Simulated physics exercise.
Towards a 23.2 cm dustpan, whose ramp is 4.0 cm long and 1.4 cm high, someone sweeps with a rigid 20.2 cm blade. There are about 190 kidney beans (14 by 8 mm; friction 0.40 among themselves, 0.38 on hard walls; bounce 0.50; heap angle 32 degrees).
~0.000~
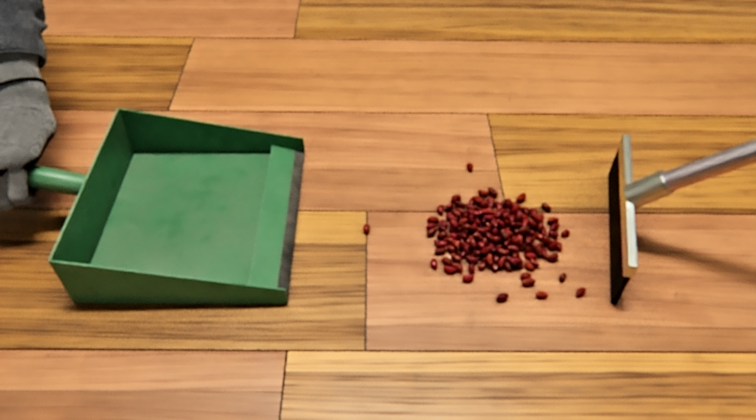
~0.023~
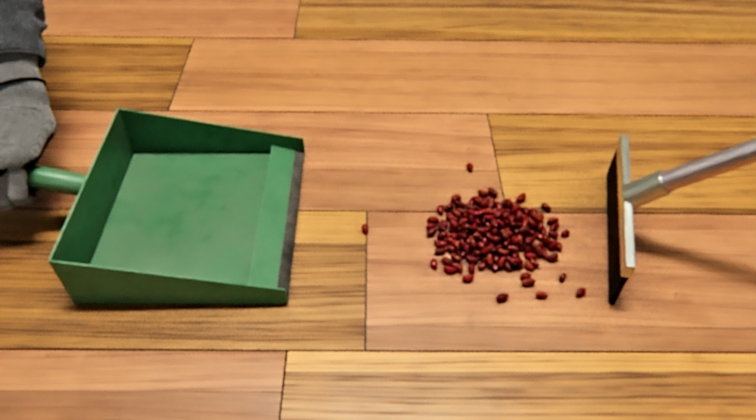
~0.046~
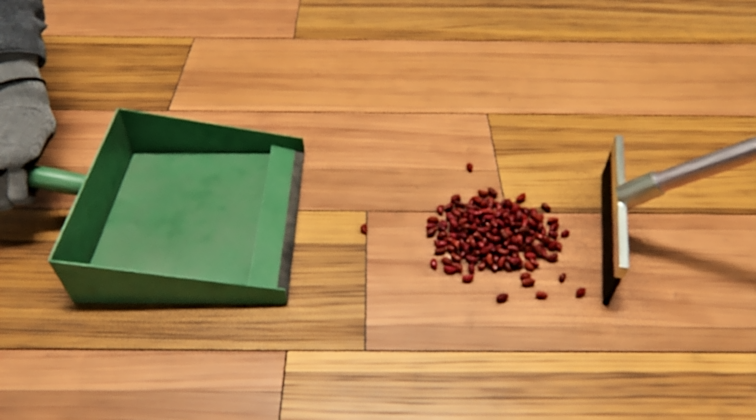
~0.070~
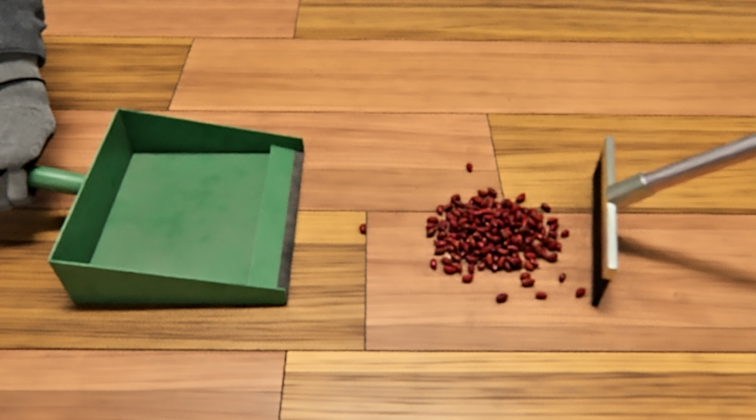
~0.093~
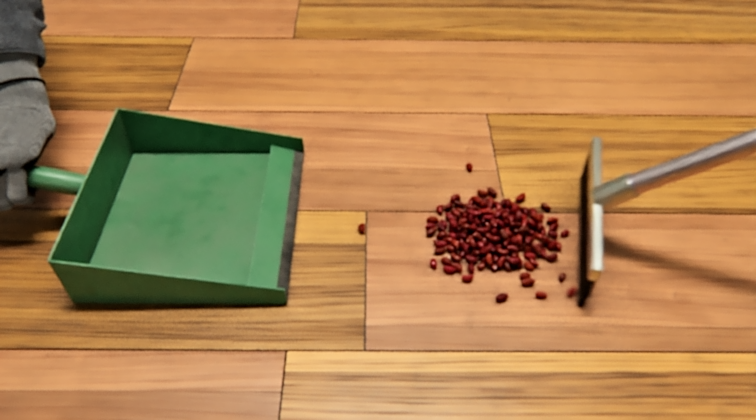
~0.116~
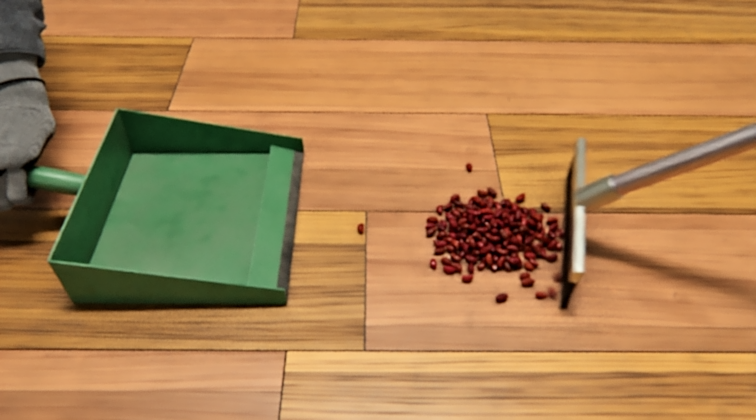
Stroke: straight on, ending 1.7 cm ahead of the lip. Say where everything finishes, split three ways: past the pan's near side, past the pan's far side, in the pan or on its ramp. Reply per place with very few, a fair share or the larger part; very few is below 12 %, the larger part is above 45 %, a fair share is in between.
Near side: Very few; far side: Very few; pan: A fair share.
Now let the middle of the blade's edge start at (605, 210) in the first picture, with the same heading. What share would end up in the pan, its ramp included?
I'd estimate about 25 per cent.
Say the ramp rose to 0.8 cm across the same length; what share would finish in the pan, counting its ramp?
Around 25 per cent.
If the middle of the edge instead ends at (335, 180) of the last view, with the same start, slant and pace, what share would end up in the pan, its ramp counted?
Some 35 percent.
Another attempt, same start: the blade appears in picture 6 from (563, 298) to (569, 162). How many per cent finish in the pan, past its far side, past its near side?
Per cent by place - pan 10, far side 5, near side 15.
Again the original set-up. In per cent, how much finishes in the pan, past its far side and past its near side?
In per cent - near side 5, far side 5, pan 20.
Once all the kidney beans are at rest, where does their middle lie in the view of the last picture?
I'd put it at about (306, 222).
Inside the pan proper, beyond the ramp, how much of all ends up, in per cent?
Roughly 5 percent.
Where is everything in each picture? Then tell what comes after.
The first picture shows blade from (629, 271) to (624, 144), moved 0.0 cm, 0 of the pieces shifted so far; middle of the pieces at (495, 227); pan at (185, 219).
The second picture shows blade from (627, 271) to (622, 145), moved 0.2 cm, 0 of the pieces shifted so far; middle of the pieces at (495, 228).
The third picture shows blade from (621, 272) to (616, 145), moved 0.9 cm, 0 of the pieces shifted so far; middle of the pieces at (495, 228).
The fourth picture shows blade from (609, 273) to (607, 146), moved 2.0 cm, 1 of the pieces shifted so far; middle of the pieces at (495, 227).
The fifth picture shows blade from (594, 274) to (594, 147), moved 3.6 cm, 2 of the pieces shifted so far; middle of the pieces at (495, 227).
The sixth picture shows blade from (576, 276) to (579, 148), moved 5.4 cm, 4 of the pieces shifted so far; middle of the pieces at (495, 228); pan at (185, 219). The blade's pace is about 0.82 m/s, heading 7 degrees towards the viewer's side.
Then, at 0.29 s, middle of the blade 17 cm from the lip; 0 % over the lip, far side 0 %, near side 0 %.
After 0.40 s, middle of the blade 8 cm from the lip; 0 % over the lip, far side 5 %, near side 5 %.
After 0.65 s, middle of the blade 4 cm from the lip; 20 % over the lip, far side 5 %, near side 5 %.
At rest (2.8 s), near side 5 %, far side 5 %, pan 20 %, in front of the lip or behind the blade 70 %.
